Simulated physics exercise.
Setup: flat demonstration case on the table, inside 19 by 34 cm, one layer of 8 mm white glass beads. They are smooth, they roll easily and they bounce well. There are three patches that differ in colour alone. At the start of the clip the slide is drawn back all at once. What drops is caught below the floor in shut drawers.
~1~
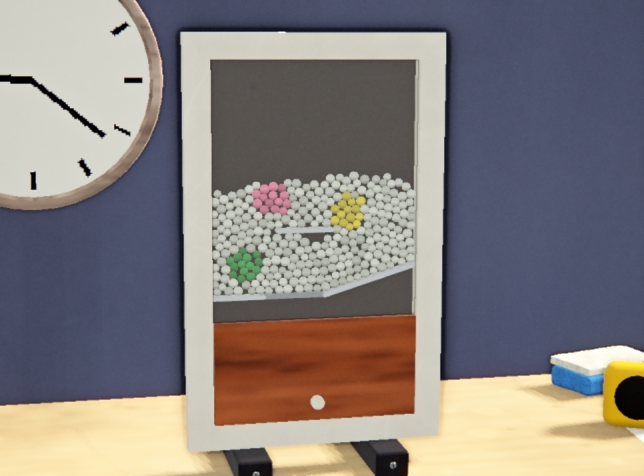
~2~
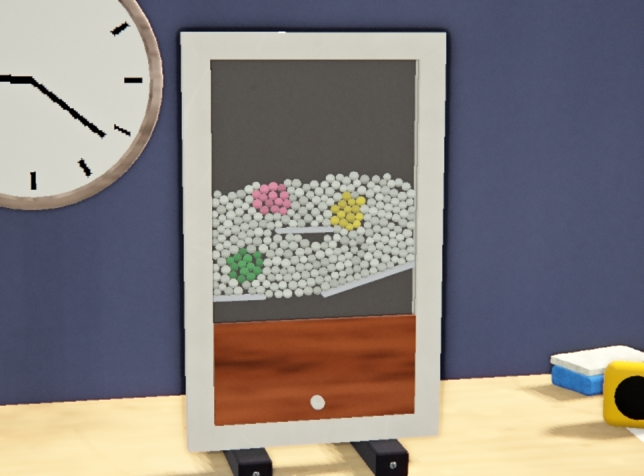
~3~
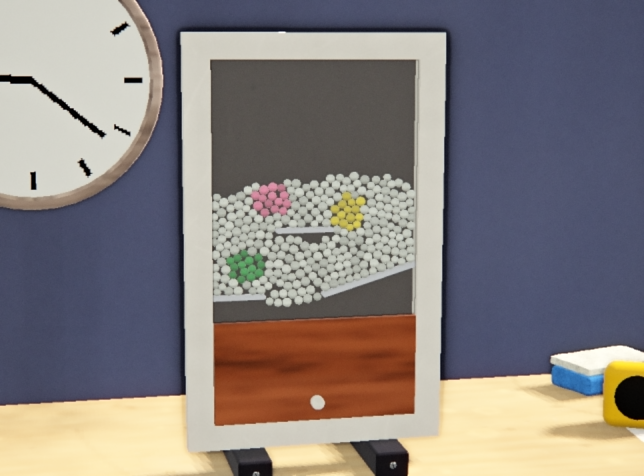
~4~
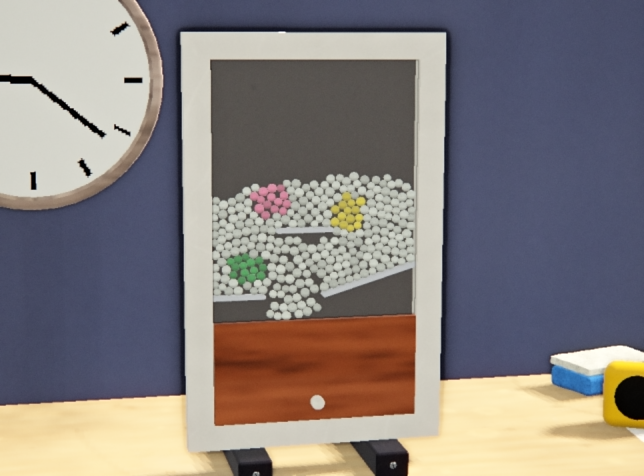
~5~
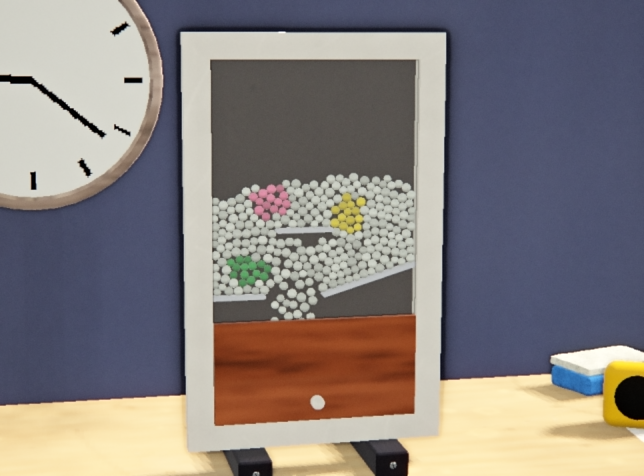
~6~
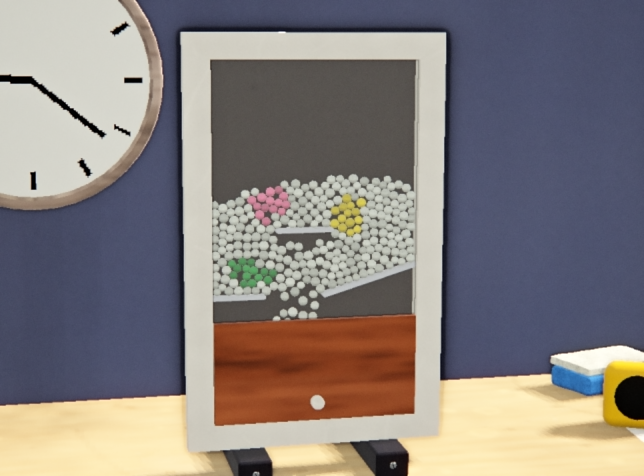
White beads drop through a gap in the case floor as the green patch shifts slightly right.
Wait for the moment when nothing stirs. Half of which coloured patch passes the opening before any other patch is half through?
That is the green patch.
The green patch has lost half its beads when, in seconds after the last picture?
I'd put it near 0.2 seconds.
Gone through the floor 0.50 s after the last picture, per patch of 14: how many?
Count out below - yellow 12, green 12, pink 12.
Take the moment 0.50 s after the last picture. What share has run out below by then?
Around 65 %.
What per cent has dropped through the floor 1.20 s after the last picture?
About 95 per cent.
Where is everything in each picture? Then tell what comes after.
The first frame shows about 300 beads; load centre (315, 224); yellow patch (348, 213); green patch (245, 265); pink patch (272, 199); slide (260, 297) to (327, 294).
The second frame shows load centre (315, 224); 0 out.
The third frame shows load centre (314, 248); 6 out.
The fourth frame shows load centre (312, 249); 13 out.
The fifth frame shows load centre (323, 241); 21 out.
The sixth frame shows load centre (320, 243); 25 out; yellow patch (348, 216); green patch (250, 273); pink patch (270, 204); wall ends (324, 294) to (417, 263), (278, 231) to (331, 229).
Then, 0.15 s after the last picture, 25 % are out; out of 14, yellow 0, green 4, pink 0.
Then, 0.50 s after the last picture, 65 % are out; out of 14, yellow 13, green 11, pink 13.
Then, 1.20 s after the last picture, 95 % are out; out of 14, yellow 14, green 14, pink 14.
All still 2.3 s after it, 95 % are out; out of 14, yellow 14, green 14, pink 14; half out at yellow 0.40 s, green 0.20 s, pink 0.40 s.
